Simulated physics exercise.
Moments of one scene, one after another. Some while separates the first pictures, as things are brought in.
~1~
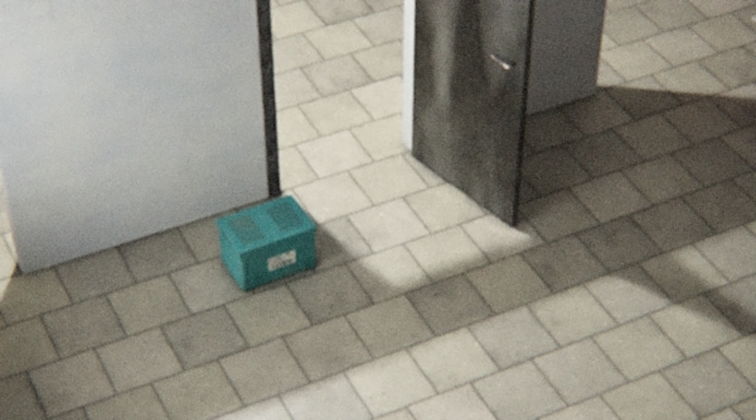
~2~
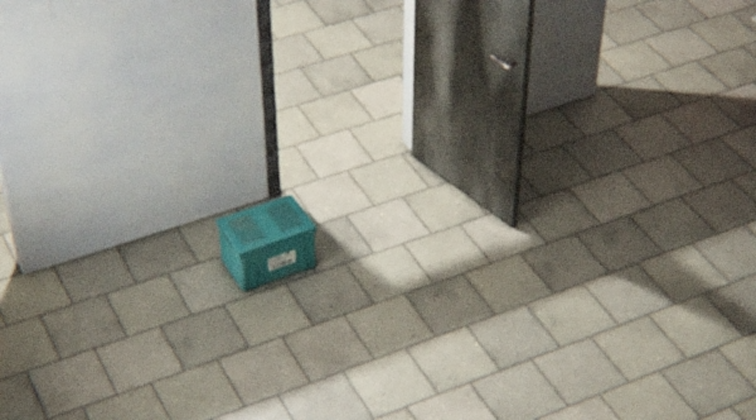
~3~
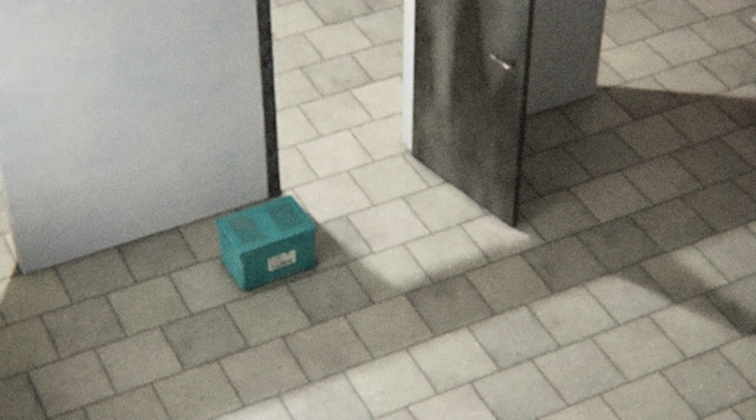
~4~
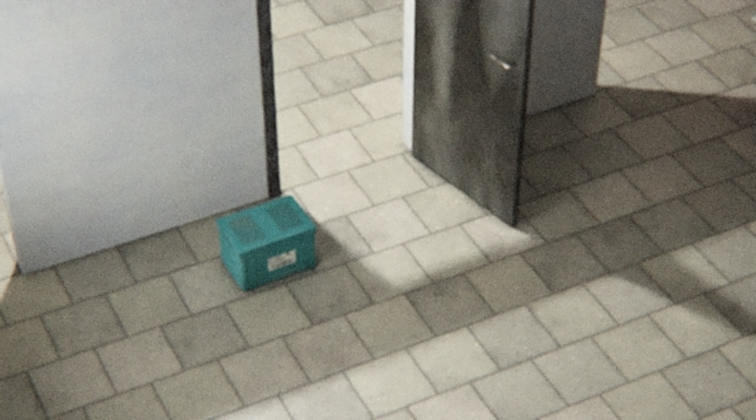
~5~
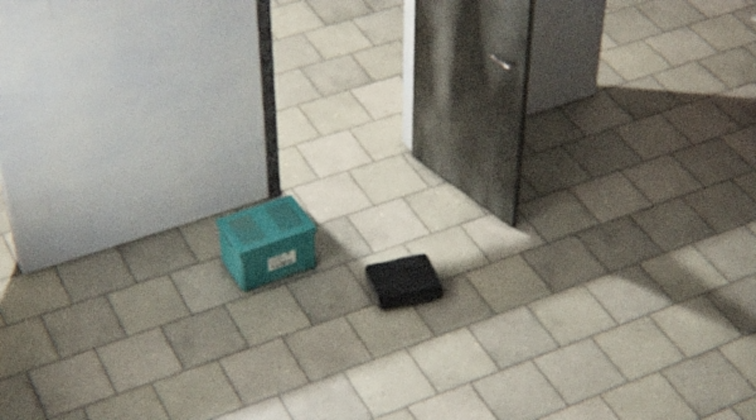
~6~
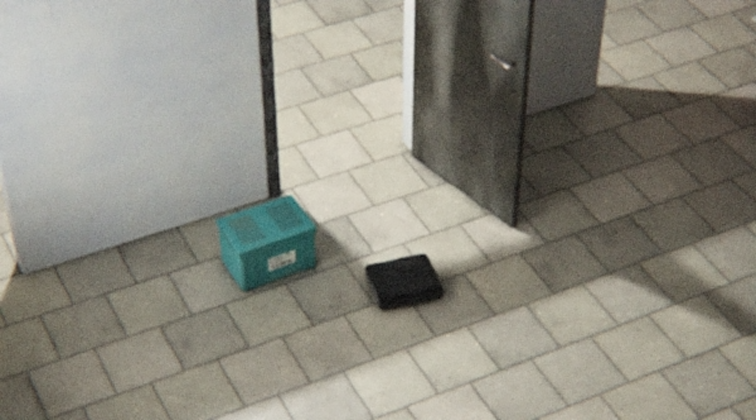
Black cushion appearing on the tiled floor to the right of a still turquoise tote, near a motionless wide-open door.
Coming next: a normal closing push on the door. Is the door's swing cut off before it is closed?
No.
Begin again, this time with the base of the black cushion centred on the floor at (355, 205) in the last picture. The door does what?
It then comes fully to.
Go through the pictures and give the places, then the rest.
Door wide open and still; turquoise tote (267, 244), in the first picture.
Door wide open and still; turquoise tote (267, 244), in the second picture.
Door wide open and still; turquoise tote (267, 244), in the third picture.
Door wide open and still; turquoise tote (267, 244), in the fourth picture.
Door wide open and still; turquoise tote (267, 244), in the fifth picture.
Door wide open and still; black cushion (404, 281); turquoise tote (267, 244), in the sixth picture.
Then, 0.70 s later than the last frame, open by 89°.
Then, 1.20 s later than the last frame, open by 63°.
Then, 1.60 s later than the last frame, open by 39°.
Then, 2.00 s later than the last frame, open by 13°.
When it is over, open by 0°; both as before. End places, in pixels of the last picture, black cushion near (404, 281).
